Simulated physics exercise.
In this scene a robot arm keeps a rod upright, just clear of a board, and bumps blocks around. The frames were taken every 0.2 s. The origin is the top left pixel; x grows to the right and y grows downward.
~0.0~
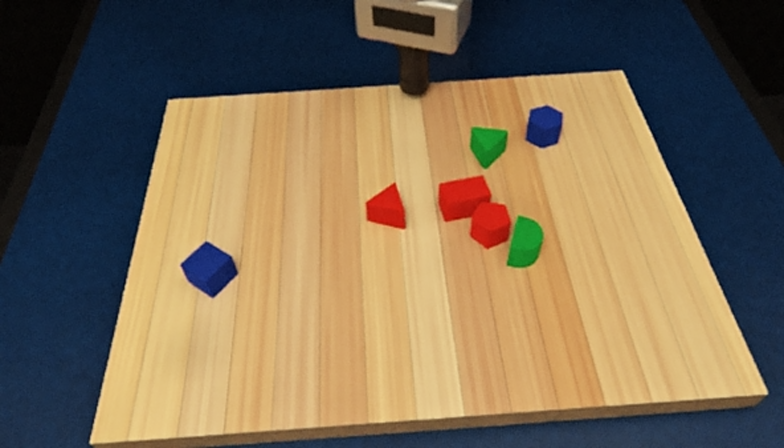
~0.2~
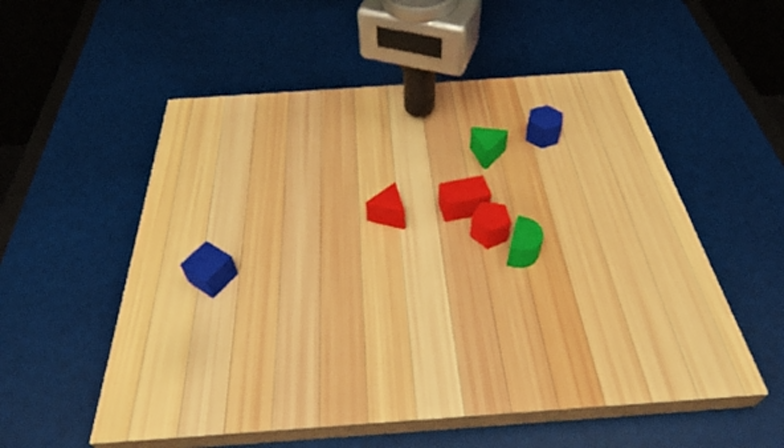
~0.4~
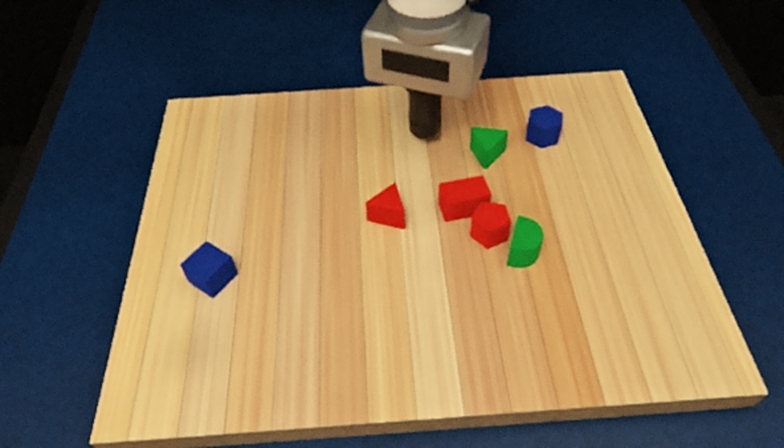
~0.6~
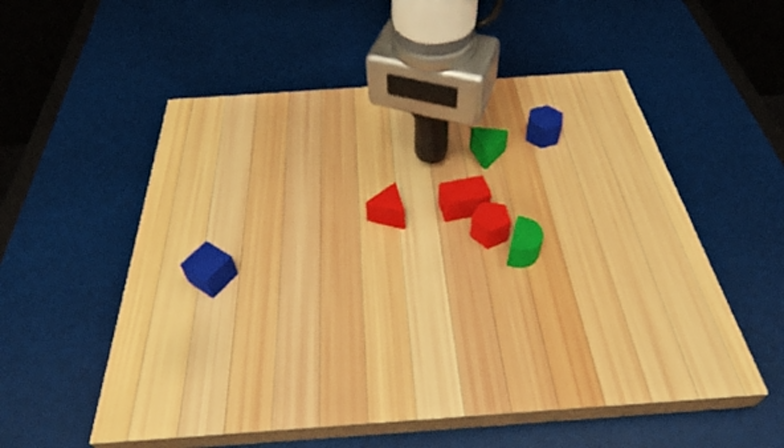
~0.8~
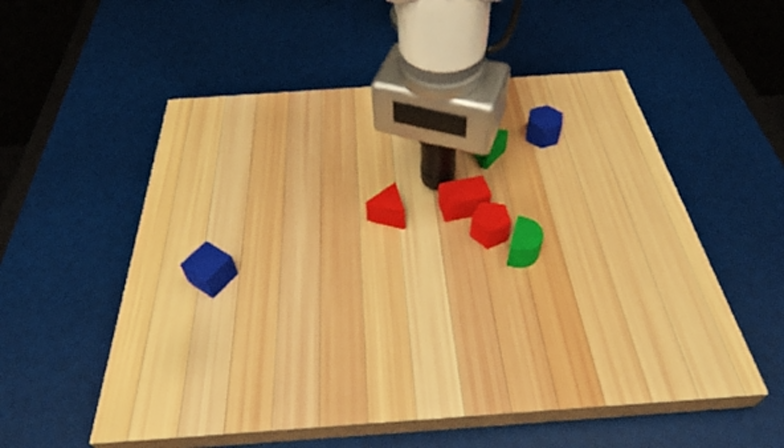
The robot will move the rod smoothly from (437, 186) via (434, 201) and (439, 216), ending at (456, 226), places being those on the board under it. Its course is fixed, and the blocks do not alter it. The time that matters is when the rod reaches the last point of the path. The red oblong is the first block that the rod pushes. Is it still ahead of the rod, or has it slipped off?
I expect it to be in front.
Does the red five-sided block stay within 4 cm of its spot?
The answer is yes.
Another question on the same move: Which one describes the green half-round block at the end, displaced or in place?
That block slides.
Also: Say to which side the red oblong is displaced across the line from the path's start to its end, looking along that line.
Seen from start to end, it moves left.
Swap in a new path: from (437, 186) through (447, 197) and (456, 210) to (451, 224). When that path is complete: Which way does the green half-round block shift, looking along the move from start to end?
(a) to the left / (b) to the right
Choice a: To the left.
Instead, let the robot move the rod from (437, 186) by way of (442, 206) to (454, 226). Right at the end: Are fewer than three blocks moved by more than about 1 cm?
That would be a no.
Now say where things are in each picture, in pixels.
In the first picture, rod tip (414, 87); block tops, red triangle (388, 198); red oblong (465, 189); red five-sided block (492, 215); green half-round block (527, 234).
In the second picture, rod (419, 107); blocks unchanged.
In the third picture, rod (425, 129); blocks unchanged.
In the fourth picture, rod (431, 152); blocks unchanged.
In the fifth picture, rod (437, 178); red triangle (388, 198); red oblong (465, 189); red five-sided block (492, 215); green half-round block (527, 234).
What follows on the original path. Halfway along, rod (434, 202); red oblong (467, 198), turned 45° anticlockwise.
At the end, rod (456, 219); red triangle in place; red oblong (490, 211), turned 65° anticlockwise; red five-sided block (522, 222), turned 15° anticlockwise; green half-round block (546, 239), turned 30° clockwise.
